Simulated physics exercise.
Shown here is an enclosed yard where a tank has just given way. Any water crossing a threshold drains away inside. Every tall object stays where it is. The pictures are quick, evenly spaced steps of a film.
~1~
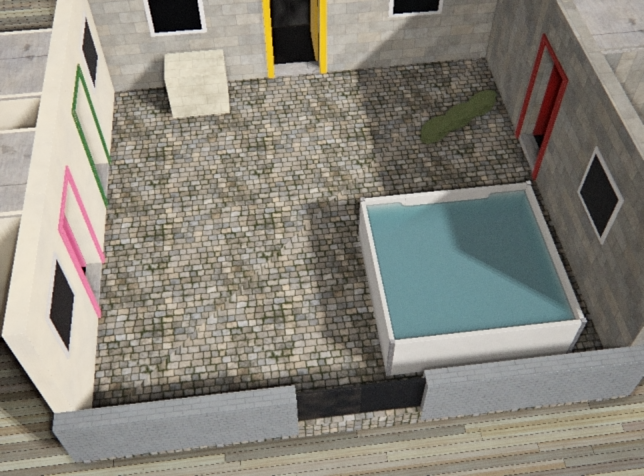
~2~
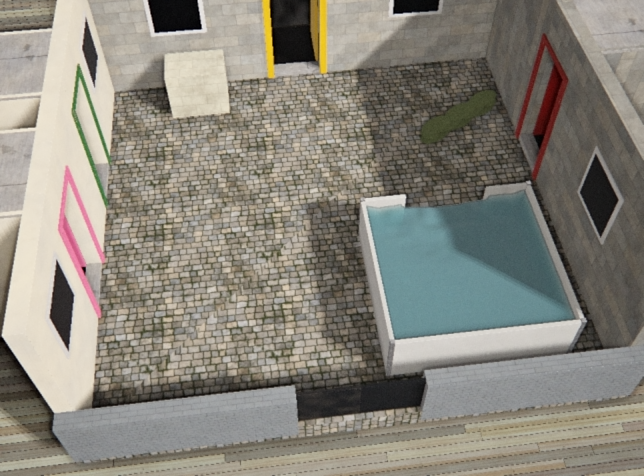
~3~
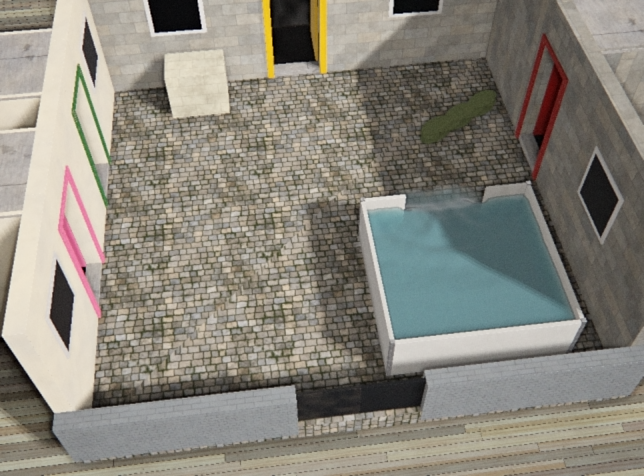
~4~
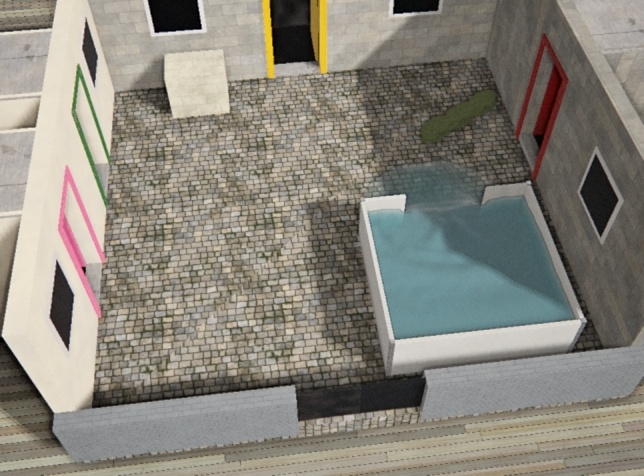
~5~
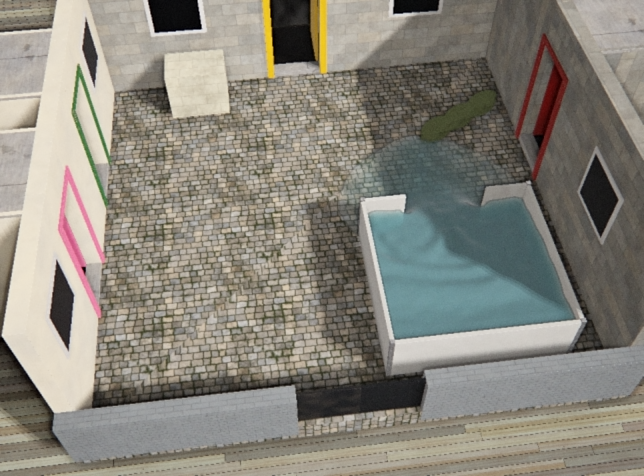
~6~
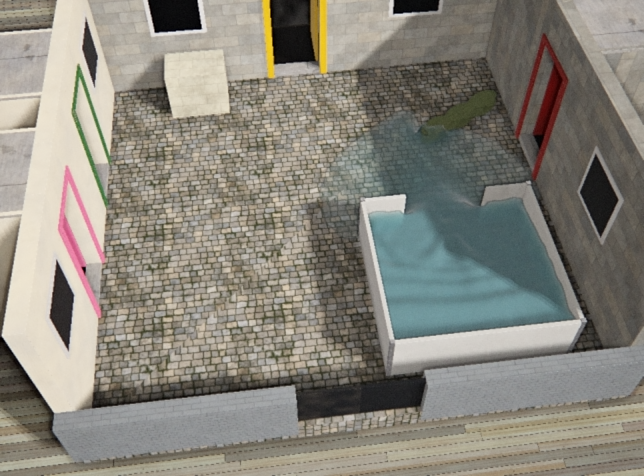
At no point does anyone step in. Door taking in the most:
Yellow door.
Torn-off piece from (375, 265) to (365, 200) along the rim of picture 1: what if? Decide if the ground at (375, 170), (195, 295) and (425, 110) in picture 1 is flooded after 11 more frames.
Untouched, soaked, untouched.
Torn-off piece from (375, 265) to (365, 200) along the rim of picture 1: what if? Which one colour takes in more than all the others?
The largest share comes in at the one in pink.
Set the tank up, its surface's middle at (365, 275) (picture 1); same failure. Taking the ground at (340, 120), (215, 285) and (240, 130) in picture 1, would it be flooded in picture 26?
In order: Reached, unreached, reached.
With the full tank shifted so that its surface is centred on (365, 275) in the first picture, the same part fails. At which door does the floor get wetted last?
Answer: The one in pink.
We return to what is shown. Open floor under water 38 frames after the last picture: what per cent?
That works out to some 80 in a hundred.
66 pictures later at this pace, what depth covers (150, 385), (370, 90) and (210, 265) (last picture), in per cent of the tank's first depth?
Readings in order: Around 20, 12 and 2 %.
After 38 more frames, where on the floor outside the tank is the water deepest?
Close to (228, 92).
A moment on, water covers 30 % of the floor; yellow door not reached, pink door not reached, green door not reached, red door wet at the sill, nothing in.
Next, water covers 40 % of the floor; yellow door some in, pink door not reached, green door not reached, red door a trickle in.
Then, water covers 50 % of the floor; yellow door a lot in, pink door not reached, green door not reached, red door some in.
Later, water covers 80 % of the floor; yellow door a lot in, pink door a trickle in, green door a trickle in, red door a lot in.
In the end, water covers 90 % of the floor; yellow door a lot in, pink door some in, green door a lot in, red door a lot in; the yellow door has let in the most.
